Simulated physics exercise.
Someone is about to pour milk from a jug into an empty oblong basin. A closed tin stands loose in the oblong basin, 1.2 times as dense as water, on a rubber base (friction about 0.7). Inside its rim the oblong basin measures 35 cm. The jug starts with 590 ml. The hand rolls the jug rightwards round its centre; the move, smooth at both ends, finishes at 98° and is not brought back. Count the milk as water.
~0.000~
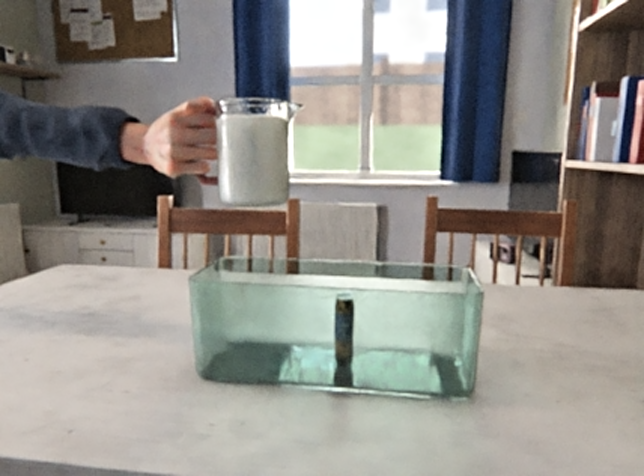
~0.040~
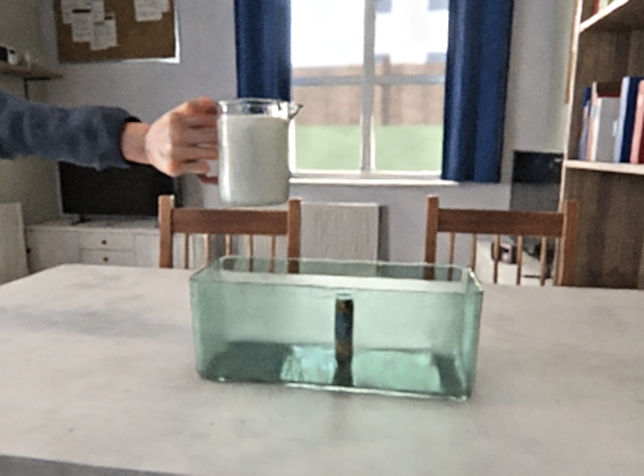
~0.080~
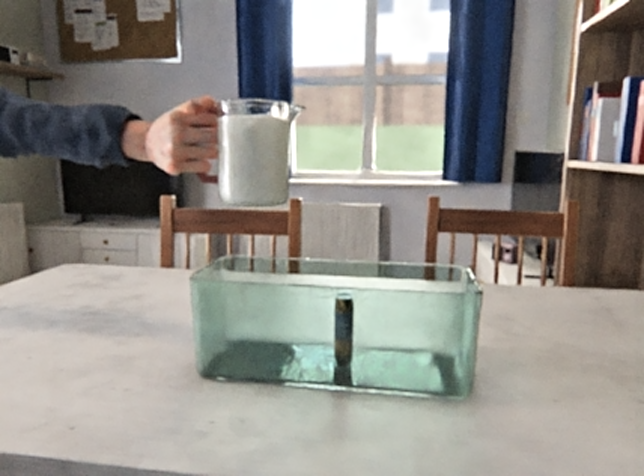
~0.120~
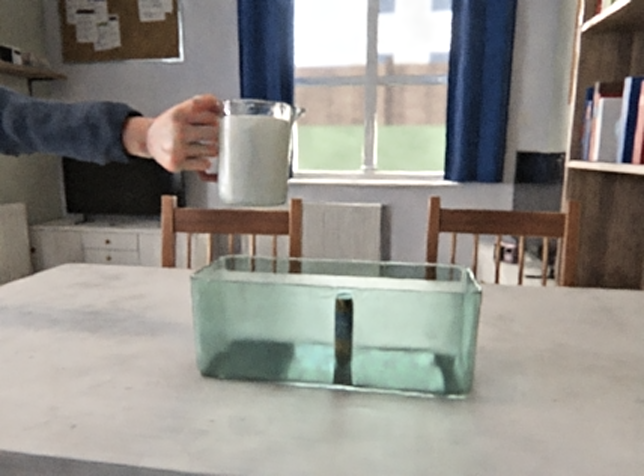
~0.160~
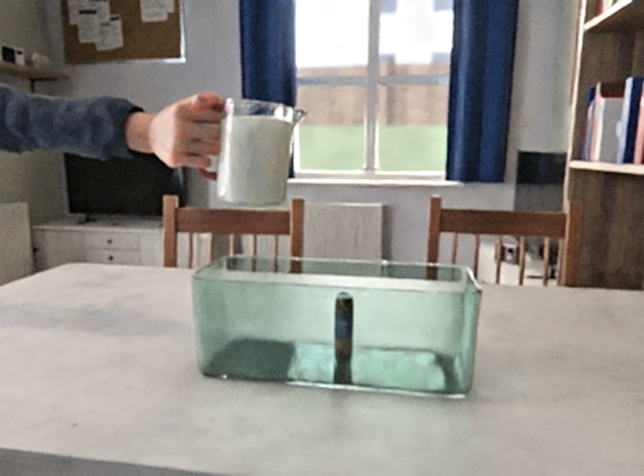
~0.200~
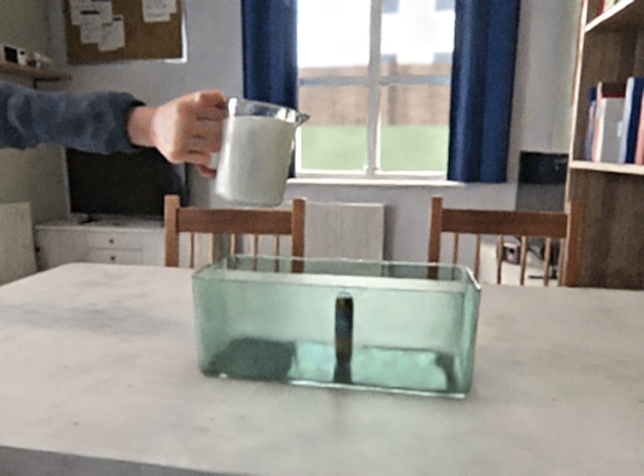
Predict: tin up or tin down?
The tin keeps standing.
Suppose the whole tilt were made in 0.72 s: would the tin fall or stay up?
The tin remains upright.
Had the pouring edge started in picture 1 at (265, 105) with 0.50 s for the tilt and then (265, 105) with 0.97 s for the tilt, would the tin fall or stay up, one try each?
First it goes over; then it falls.
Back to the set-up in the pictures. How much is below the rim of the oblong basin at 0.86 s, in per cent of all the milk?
About 36 per cent.
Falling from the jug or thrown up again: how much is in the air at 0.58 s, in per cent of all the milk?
Near 12 in a hundred.
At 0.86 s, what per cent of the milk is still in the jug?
Some 40 per cent.
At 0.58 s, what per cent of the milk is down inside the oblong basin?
Near 2 in a hundred.
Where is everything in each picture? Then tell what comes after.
It leans 0°; its right rim is at (304, 104); the milk meets the walls at (222, 119) and (290, 118); the oblong basin's rim runs from (206, 269) to (476, 281); the tin's top is at (345, 299), in the first picture.
It leans 0°; its right rim is at (304, 105); the milk meets the walls at (223, 120) and (290, 119), in the second picture.
It leans 2°; its right rim is at (305, 106); the milk meets the walls at (224, 119) and (290, 120), in the third picture.
It leans 4°; its right rim is at (307, 109); the milk meets the walls at (226, 119) and (292, 121), in the fourth picture.
It leans 6°; its right rim is at (309, 112); the milk meets the walls at (228, 120) and (294, 122), in the fifth picture.
It leans 10°; its right rim is at (312, 116); the milk meets the walls at (230, 120) and (298, 122), in the sixth picture.
Then, 0.58 s in, the tilt is 64° and 86 per cent is still to pour; the tin stands where it began.
Then, 0.86 s in, the tilt is 95° and 41 per cent is still to pour; the tin stands where it began.
Then, 1.15 s in, the tilt is 98° and 9 per cent is still to pour; the tin stands where it began.
Then, 1.47 s in, the tilt is 98° and 1 per cent is still to pour; the tin stands where it began.
Finally, the tin stands where it began.
